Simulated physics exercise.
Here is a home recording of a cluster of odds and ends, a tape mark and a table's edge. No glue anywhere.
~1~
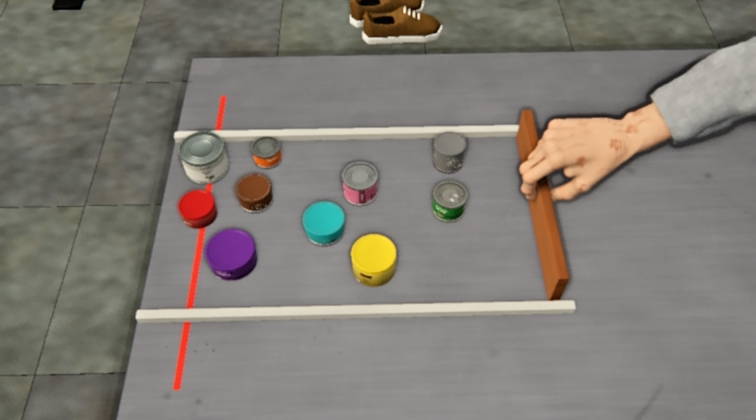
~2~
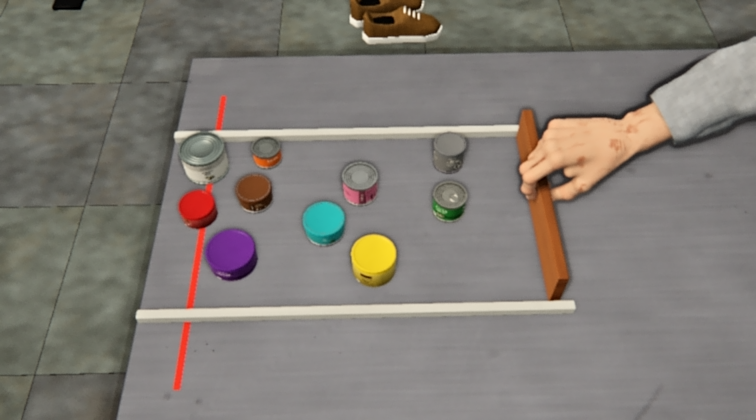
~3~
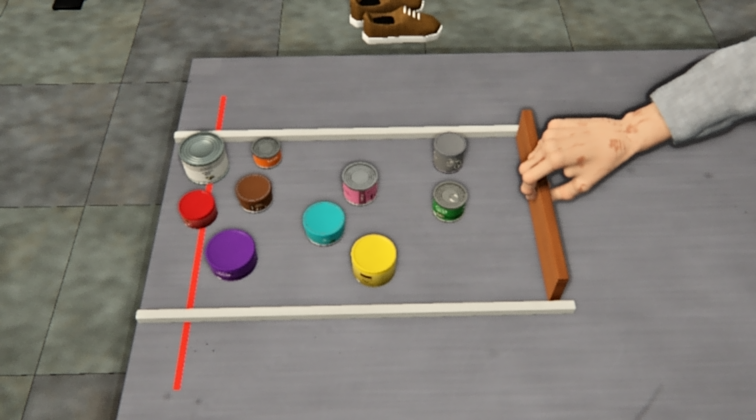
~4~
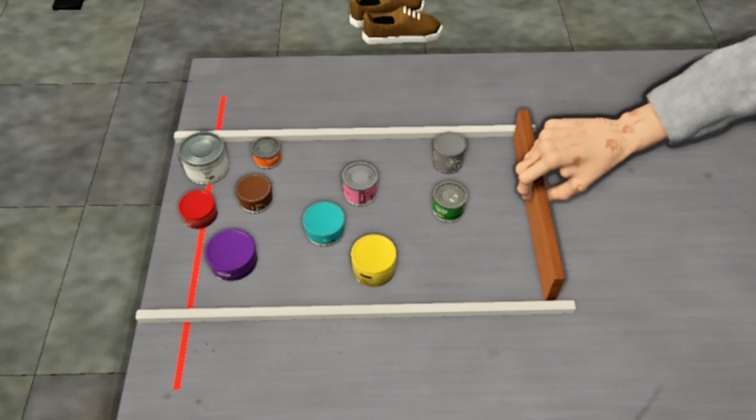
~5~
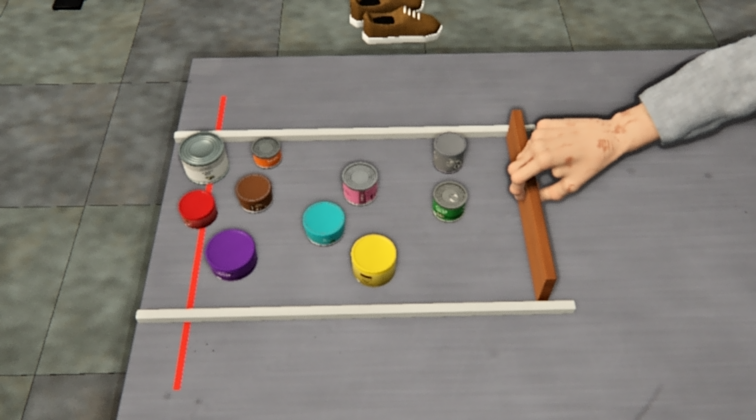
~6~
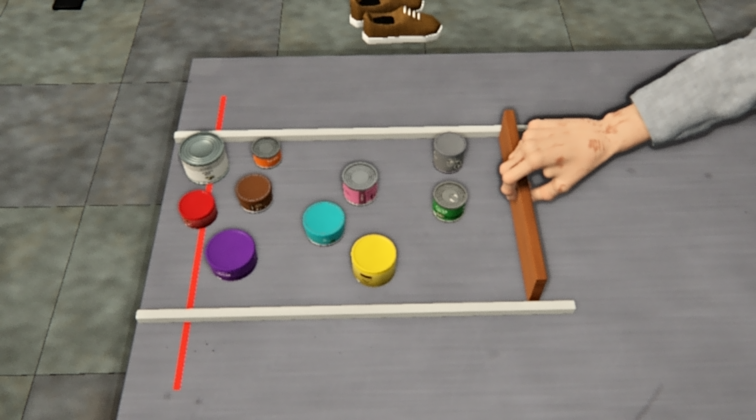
A hand slid a wooden board a short way left between two pale rails on a grey table, while the colourful tins and tubs, some by a red line, stayed where they were.
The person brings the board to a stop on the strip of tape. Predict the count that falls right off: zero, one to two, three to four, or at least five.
All but three or four remain.
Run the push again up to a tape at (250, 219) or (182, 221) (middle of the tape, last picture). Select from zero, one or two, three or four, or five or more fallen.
First try zero; second try 5 or more.
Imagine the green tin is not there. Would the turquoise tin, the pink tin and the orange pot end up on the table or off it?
Turquoise tin still up, pink tin still up, orange pot still up.
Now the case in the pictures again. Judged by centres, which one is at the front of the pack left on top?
The foremost one is the orange pot.
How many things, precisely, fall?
Count of fallen: 4.
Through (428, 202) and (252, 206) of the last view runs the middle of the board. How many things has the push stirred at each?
The counts are 2 and 10.
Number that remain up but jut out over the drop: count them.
1 overhanging.
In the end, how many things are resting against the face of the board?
The count is 5.
Soon after, none off yet; white tin at rest near (205, 158); red tub at rest near (198, 210); purple tub at rest near (232, 255).
In the end, the number that fall off is three or four; gone, brown pot, purple tub, red tub and white tin.
